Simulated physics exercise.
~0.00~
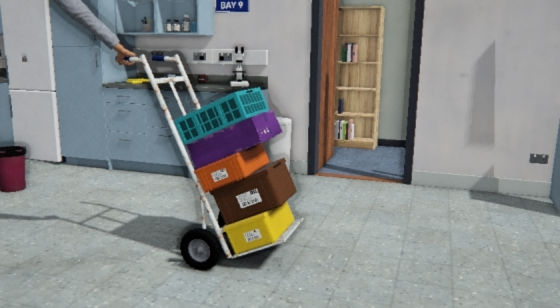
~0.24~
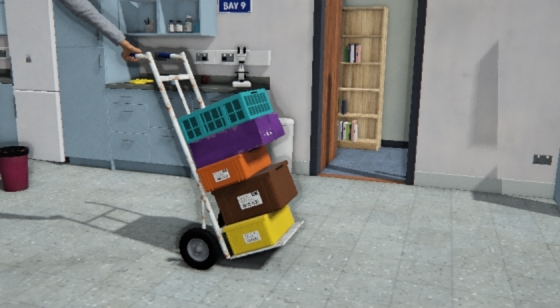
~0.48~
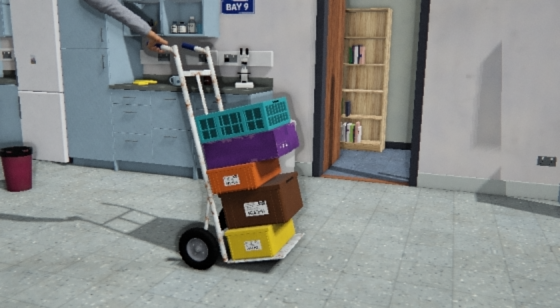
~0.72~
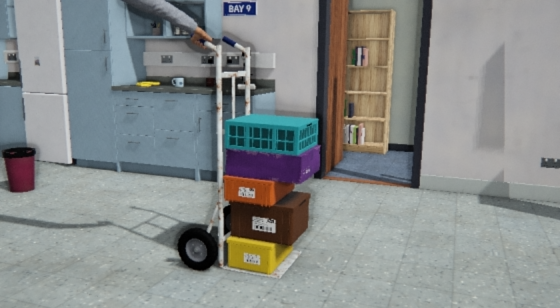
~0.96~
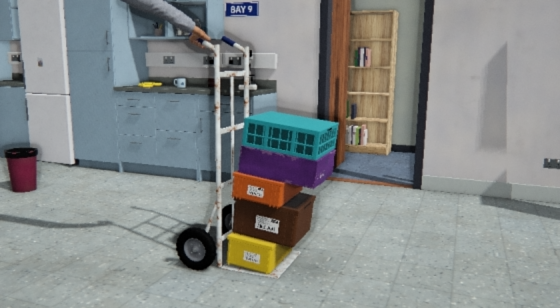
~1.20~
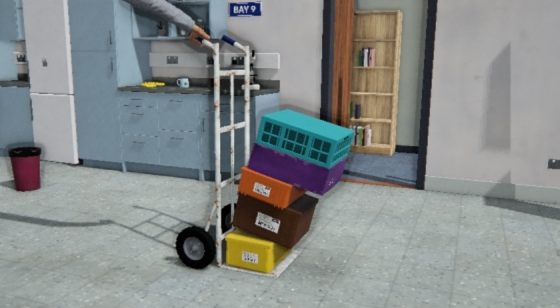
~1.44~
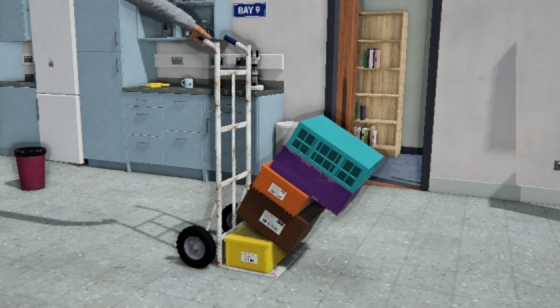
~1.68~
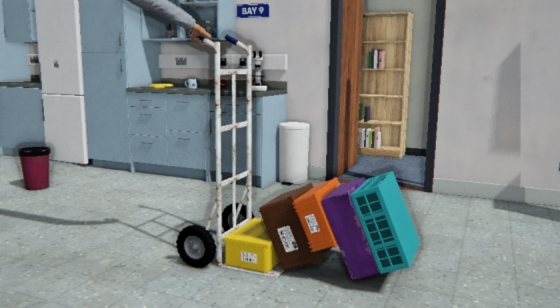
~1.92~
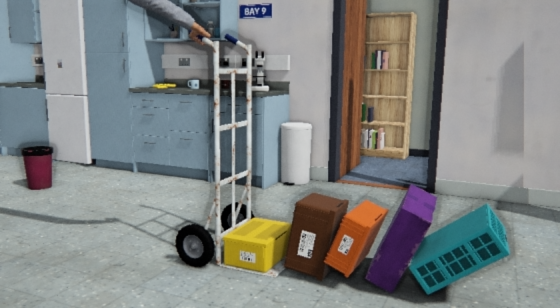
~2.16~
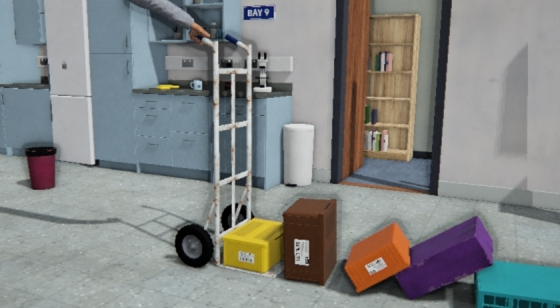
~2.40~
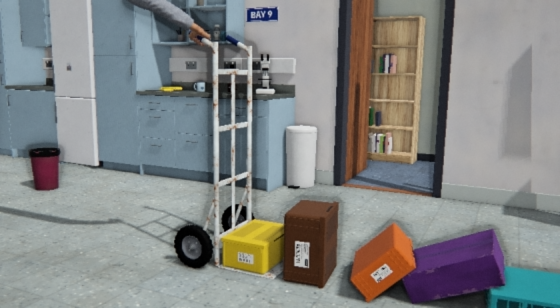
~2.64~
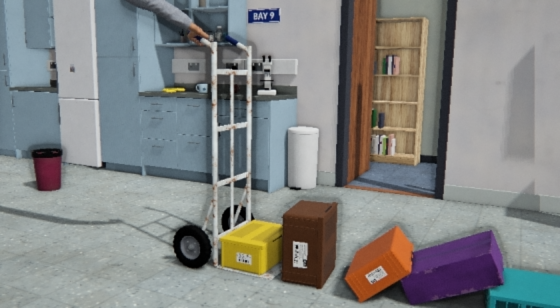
In a kitchen, hands swing a hand truck upright and four stacked containers topple off rightward.
